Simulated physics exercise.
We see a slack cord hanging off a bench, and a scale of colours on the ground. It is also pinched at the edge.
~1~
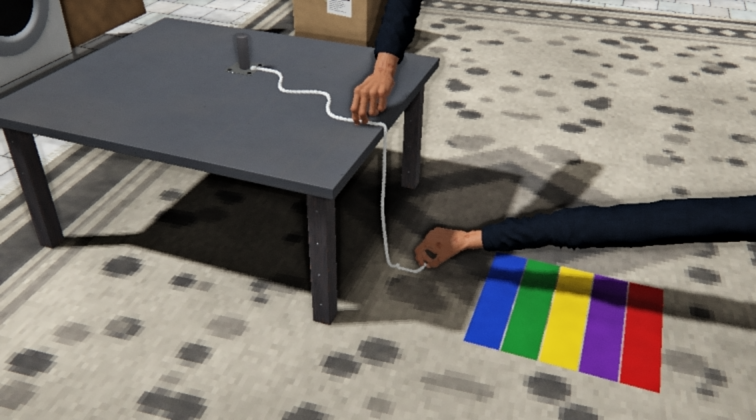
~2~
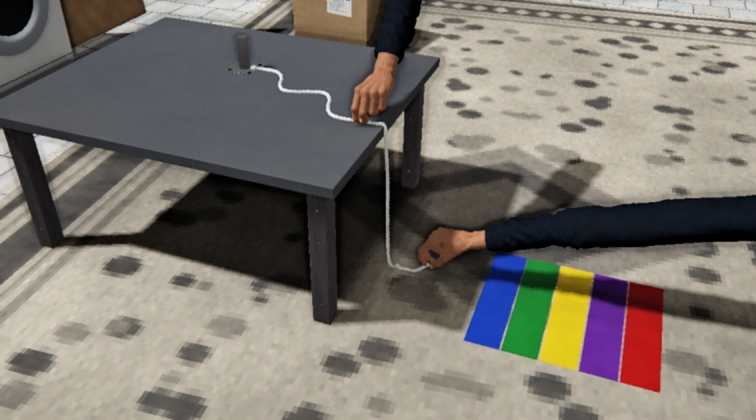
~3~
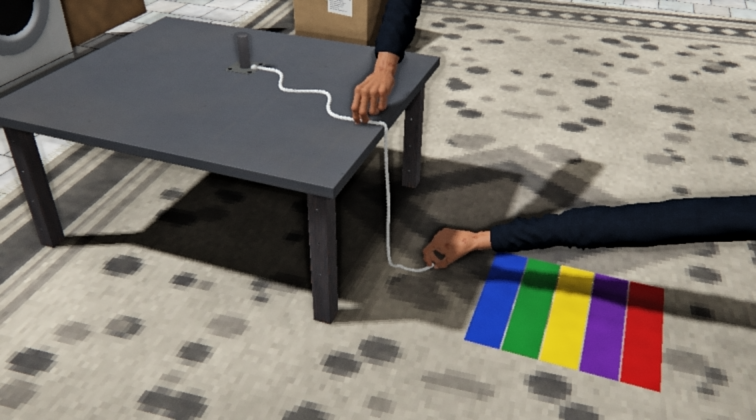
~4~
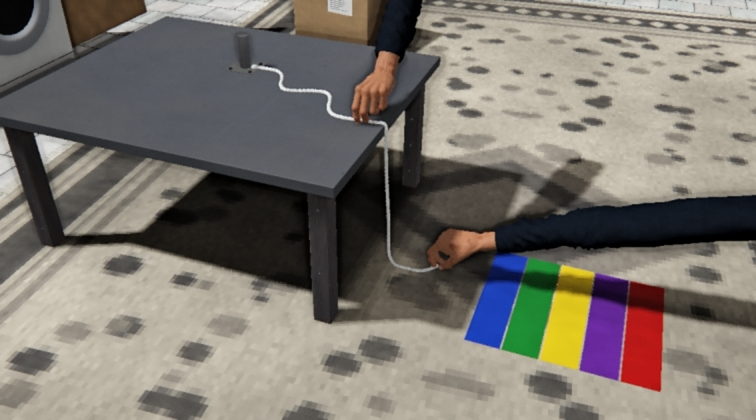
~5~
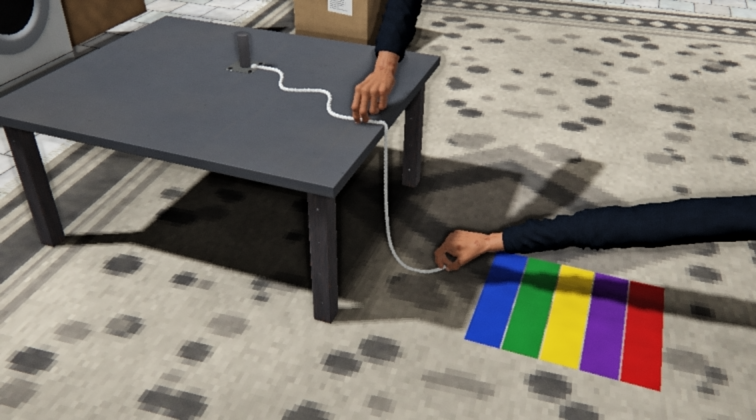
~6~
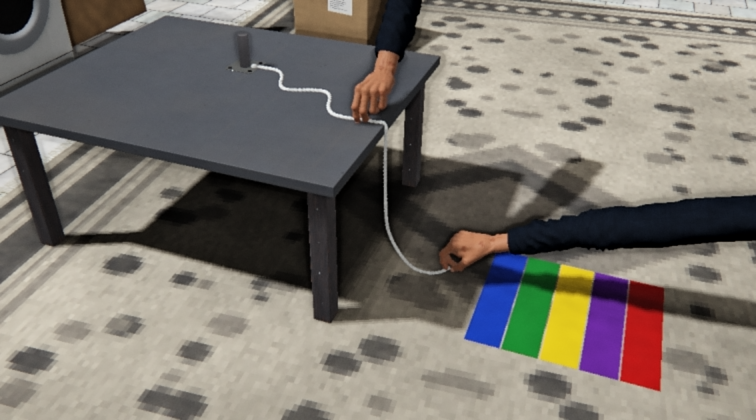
White cord hanging off a dark table being drawn slightly right by one hand while another pinches it at the edge.
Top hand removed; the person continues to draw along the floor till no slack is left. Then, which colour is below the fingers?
The yellow one is below them.
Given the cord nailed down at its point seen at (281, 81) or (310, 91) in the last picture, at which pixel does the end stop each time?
Taking the tries in turn, you get (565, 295) and then (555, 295).
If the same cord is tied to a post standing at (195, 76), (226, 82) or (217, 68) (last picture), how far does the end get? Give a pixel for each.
About (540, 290), (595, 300) and (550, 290).
Soon after, end near (506, 281); over blue.
Then, end near (552, 292); over green.
At full stretch, end near (579, 299); over yellow. It gets as far as the yellow strip.
